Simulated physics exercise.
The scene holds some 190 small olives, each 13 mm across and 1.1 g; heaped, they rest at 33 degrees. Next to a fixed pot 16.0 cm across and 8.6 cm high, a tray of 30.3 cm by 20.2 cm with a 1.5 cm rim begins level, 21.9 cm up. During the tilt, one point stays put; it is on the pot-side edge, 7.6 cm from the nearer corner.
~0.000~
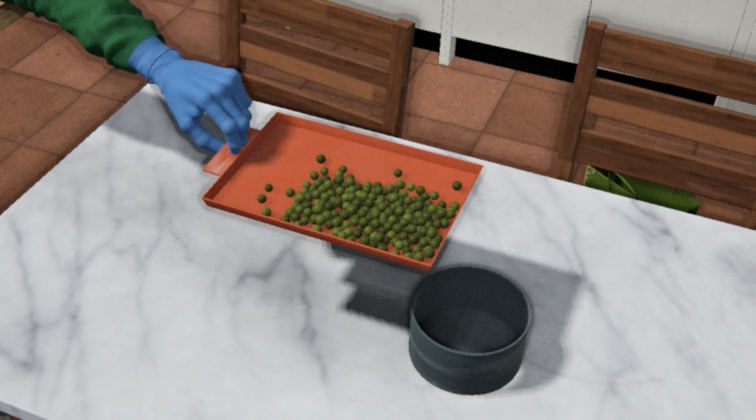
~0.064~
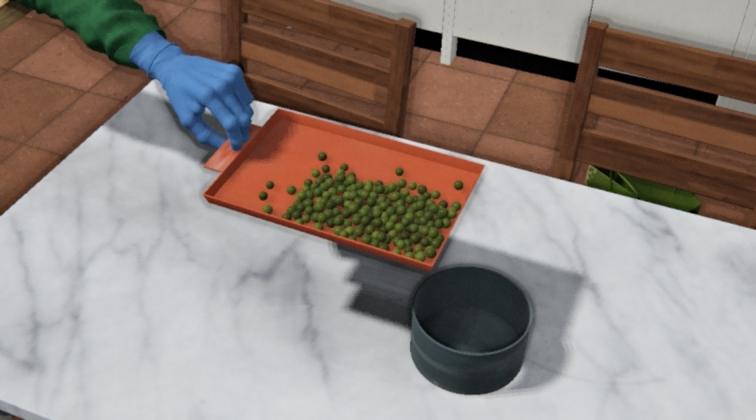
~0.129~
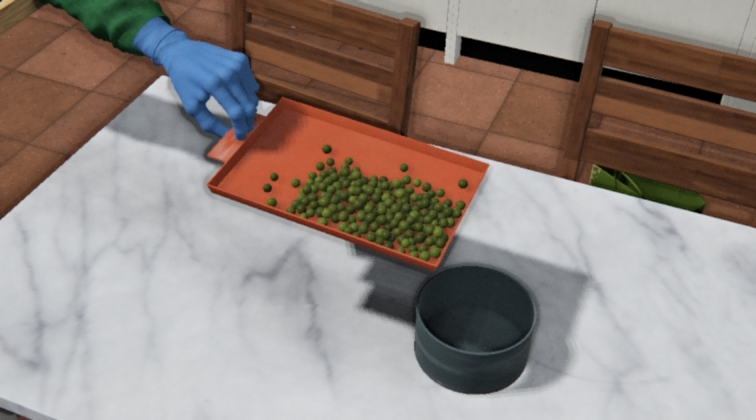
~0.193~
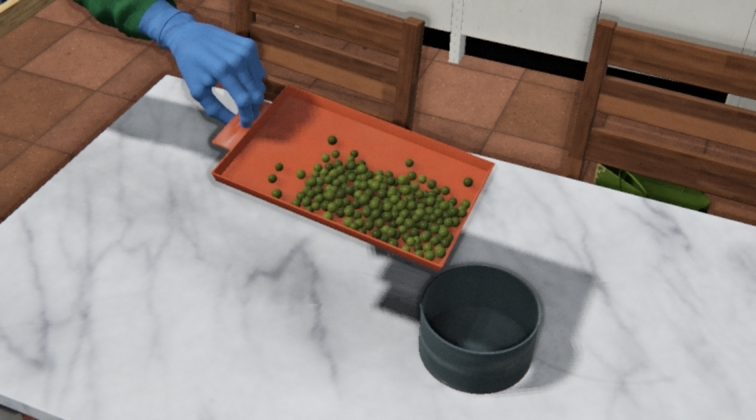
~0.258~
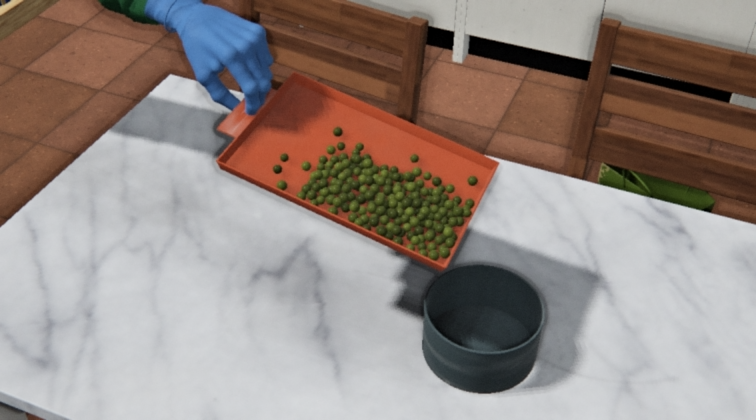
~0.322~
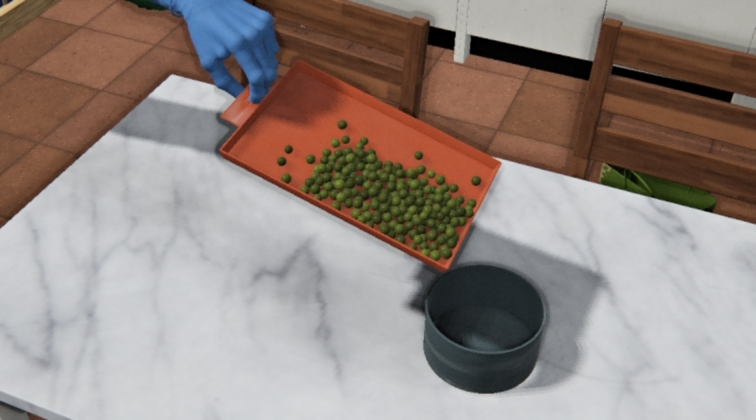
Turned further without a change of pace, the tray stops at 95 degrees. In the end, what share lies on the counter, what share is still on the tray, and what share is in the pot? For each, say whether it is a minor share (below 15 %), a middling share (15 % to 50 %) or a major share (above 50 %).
One by one: Counter: That should get a moderate amount; left on the tray: That should get only a little; pot: That should get more than half.
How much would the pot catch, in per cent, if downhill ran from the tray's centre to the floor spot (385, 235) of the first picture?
The share comes to about 25 in a hundred.
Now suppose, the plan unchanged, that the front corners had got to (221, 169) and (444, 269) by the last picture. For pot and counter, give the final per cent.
Pot 25; counter 75.
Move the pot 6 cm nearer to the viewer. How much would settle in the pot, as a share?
Estimated share: Around 80 in a hundred.
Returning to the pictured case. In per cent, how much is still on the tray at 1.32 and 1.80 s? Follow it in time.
In order, 70 and 0.
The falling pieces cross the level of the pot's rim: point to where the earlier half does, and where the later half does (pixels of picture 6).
Early: About (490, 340); late: About (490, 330).
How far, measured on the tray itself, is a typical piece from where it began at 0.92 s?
Roughly 3 cm.
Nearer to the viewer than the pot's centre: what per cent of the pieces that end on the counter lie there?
I'd put it at around 90 per cent.
Then, at 0.92 s, tilt 53 degrees; the tray holds 100 %, the pot 0 %.
Then, at 1.32 s, tilt 78 degrees; the tray holds 70 %, the pot 20 %.
After 1.80 s, tilt 95 degrees; the tray holds 0 %, the pot 55 %.
In the end, at 2.5 s, counter 40 %, tray 0 %, pot 60 %.
